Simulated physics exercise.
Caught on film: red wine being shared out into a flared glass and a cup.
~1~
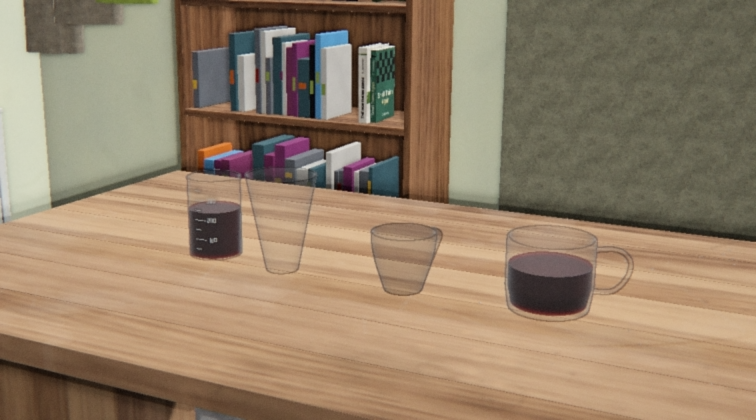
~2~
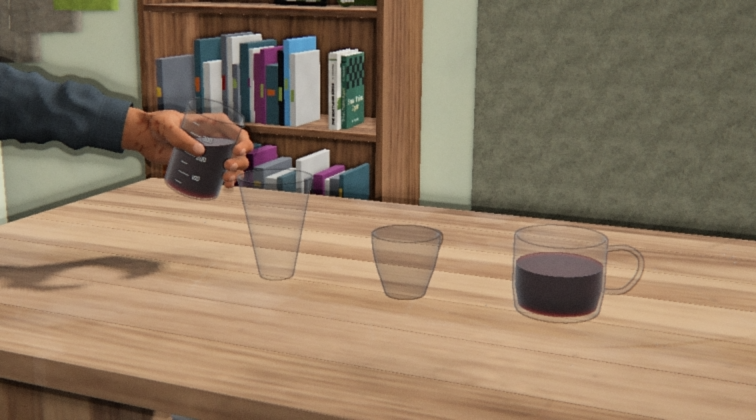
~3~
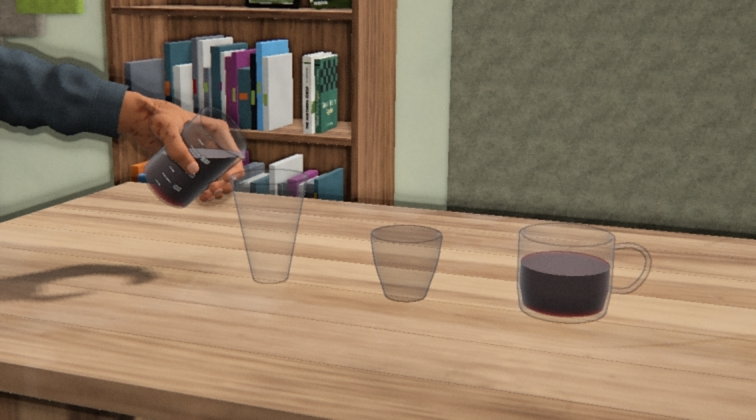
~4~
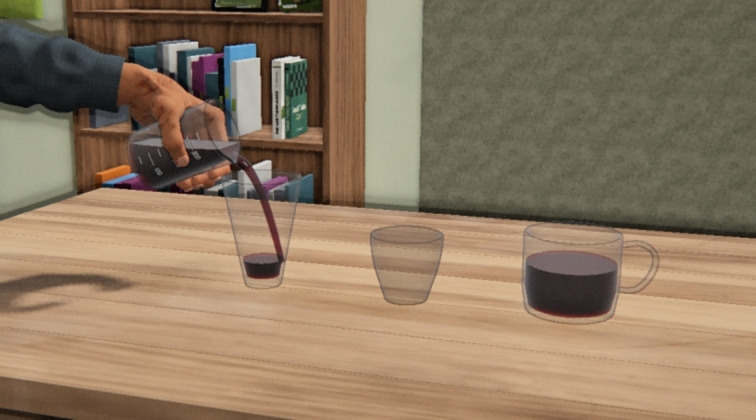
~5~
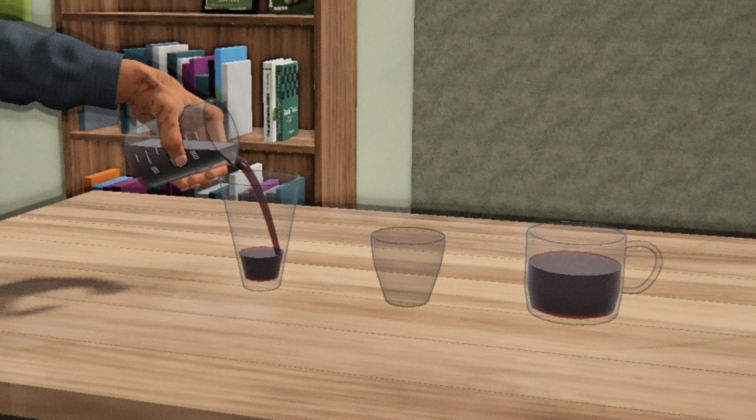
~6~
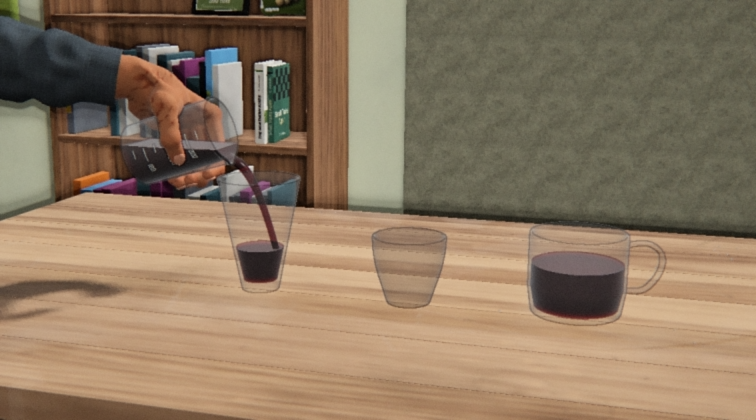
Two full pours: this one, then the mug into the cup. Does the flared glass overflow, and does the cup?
Left, the flared glass holds everything; right, the cup spills over the rim.
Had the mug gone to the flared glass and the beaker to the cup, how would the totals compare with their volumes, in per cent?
Near 90 and 100 in a hundred.
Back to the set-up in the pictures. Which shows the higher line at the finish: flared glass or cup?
In the left one.
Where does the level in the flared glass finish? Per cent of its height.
Near 75 in a hundred.
Shortly, the flared glass is about half full.
Then, the flared glass is about three quarters full.
At the finish, the flared glass is about three quarters full; the cup is full to the brim, some went over its rim.
